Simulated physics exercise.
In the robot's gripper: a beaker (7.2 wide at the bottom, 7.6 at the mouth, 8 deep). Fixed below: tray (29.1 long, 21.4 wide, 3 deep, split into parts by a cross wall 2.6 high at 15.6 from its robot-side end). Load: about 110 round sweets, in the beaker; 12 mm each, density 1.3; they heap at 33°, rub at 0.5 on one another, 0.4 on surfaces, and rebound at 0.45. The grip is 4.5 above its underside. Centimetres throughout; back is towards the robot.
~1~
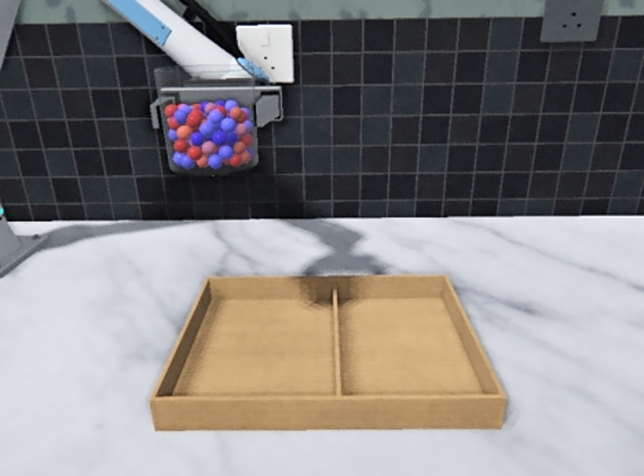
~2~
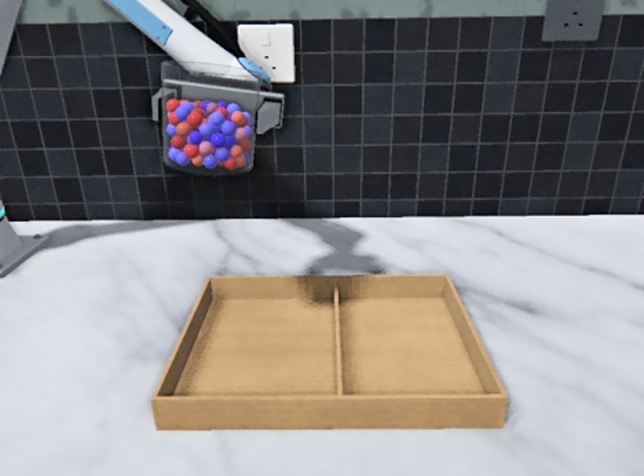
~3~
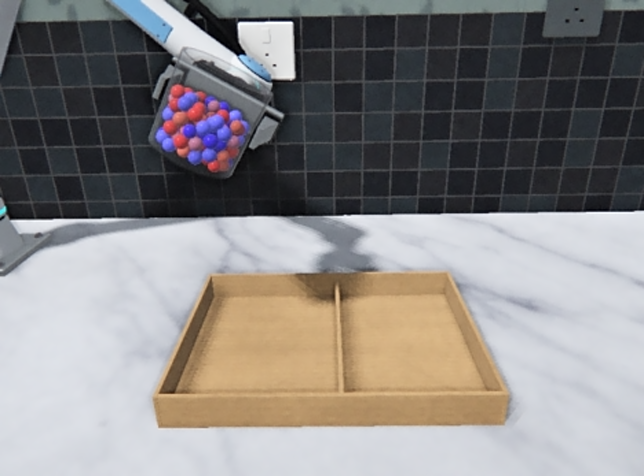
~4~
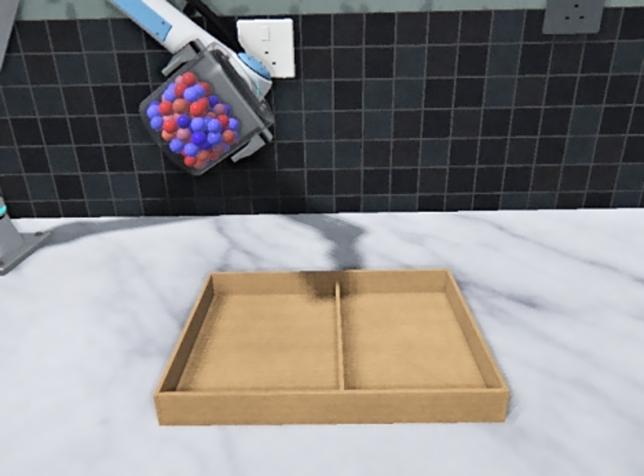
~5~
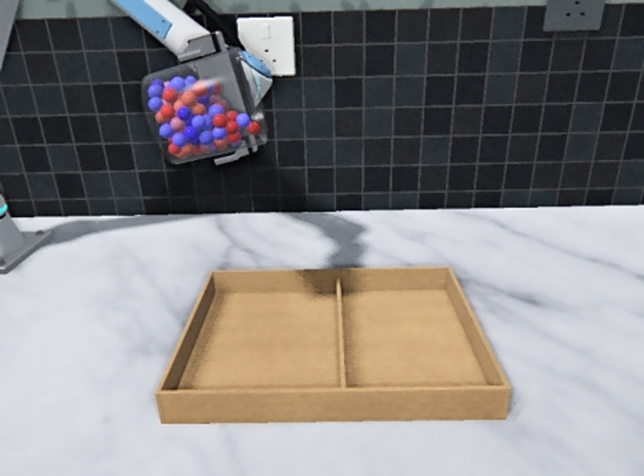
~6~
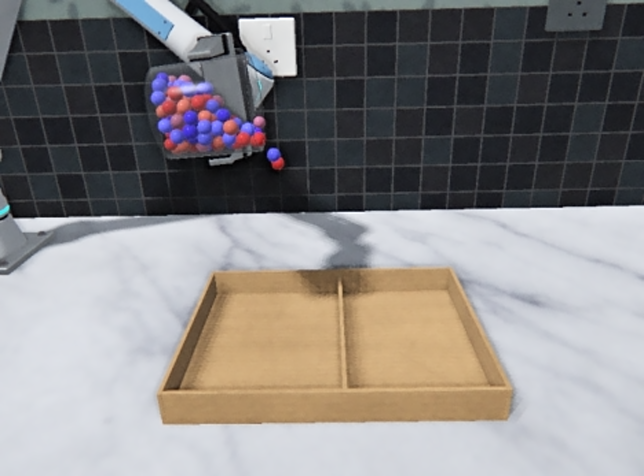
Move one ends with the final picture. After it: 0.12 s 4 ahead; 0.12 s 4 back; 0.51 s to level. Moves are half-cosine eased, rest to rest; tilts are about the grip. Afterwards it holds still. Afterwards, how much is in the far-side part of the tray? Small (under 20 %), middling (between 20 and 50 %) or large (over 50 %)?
Answer: Middling; between 20 and 50 % of the round sweets finish in the far-side part of the tray.
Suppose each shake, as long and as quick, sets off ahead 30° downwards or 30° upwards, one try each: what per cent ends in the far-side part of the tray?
Some 15 and 35 per cent.
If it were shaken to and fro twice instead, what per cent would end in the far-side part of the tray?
In that case some 50 per cent.
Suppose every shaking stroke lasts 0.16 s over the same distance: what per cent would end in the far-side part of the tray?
In that case some 15 per cent.
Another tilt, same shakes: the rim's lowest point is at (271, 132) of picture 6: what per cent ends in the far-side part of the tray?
About 10 per cent.
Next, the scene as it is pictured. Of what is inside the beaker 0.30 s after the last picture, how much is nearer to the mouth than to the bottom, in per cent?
About 55 per cent.
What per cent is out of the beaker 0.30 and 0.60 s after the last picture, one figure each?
In turn: 55, 55.
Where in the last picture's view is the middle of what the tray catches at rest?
Around (367, 336).
Then, 0.30 s after the last picture, tilted 82° forward, highest piece 24 above the table; 53 in the beaker, 6 in the far-side part, 2 in the robot-side part, 51 in flight or on a rim.
Then, 0.60 s after the last picture, tilted 17° forward, highest piece 27 above the table; 49 in the beaker, 34 in the far-side part, 28 in the robot-side part, 1 in flight or on a rim.
Then, 0.95 s after the last picture, level, highest piece 25 above the table; 49 in the beaker, 34 in the far-side part, 29 in the robot-side part.
Then, 2.00 s after the last picture, level, highest piece 25 above the table; 49 in the beaker, 34 in the far-side part, 29 in the robot-side part.
Final count, 49 in the beaker, 34 in the far-side part, 29 in the robot-side part. That is 30 % in the far-side part of the tray.
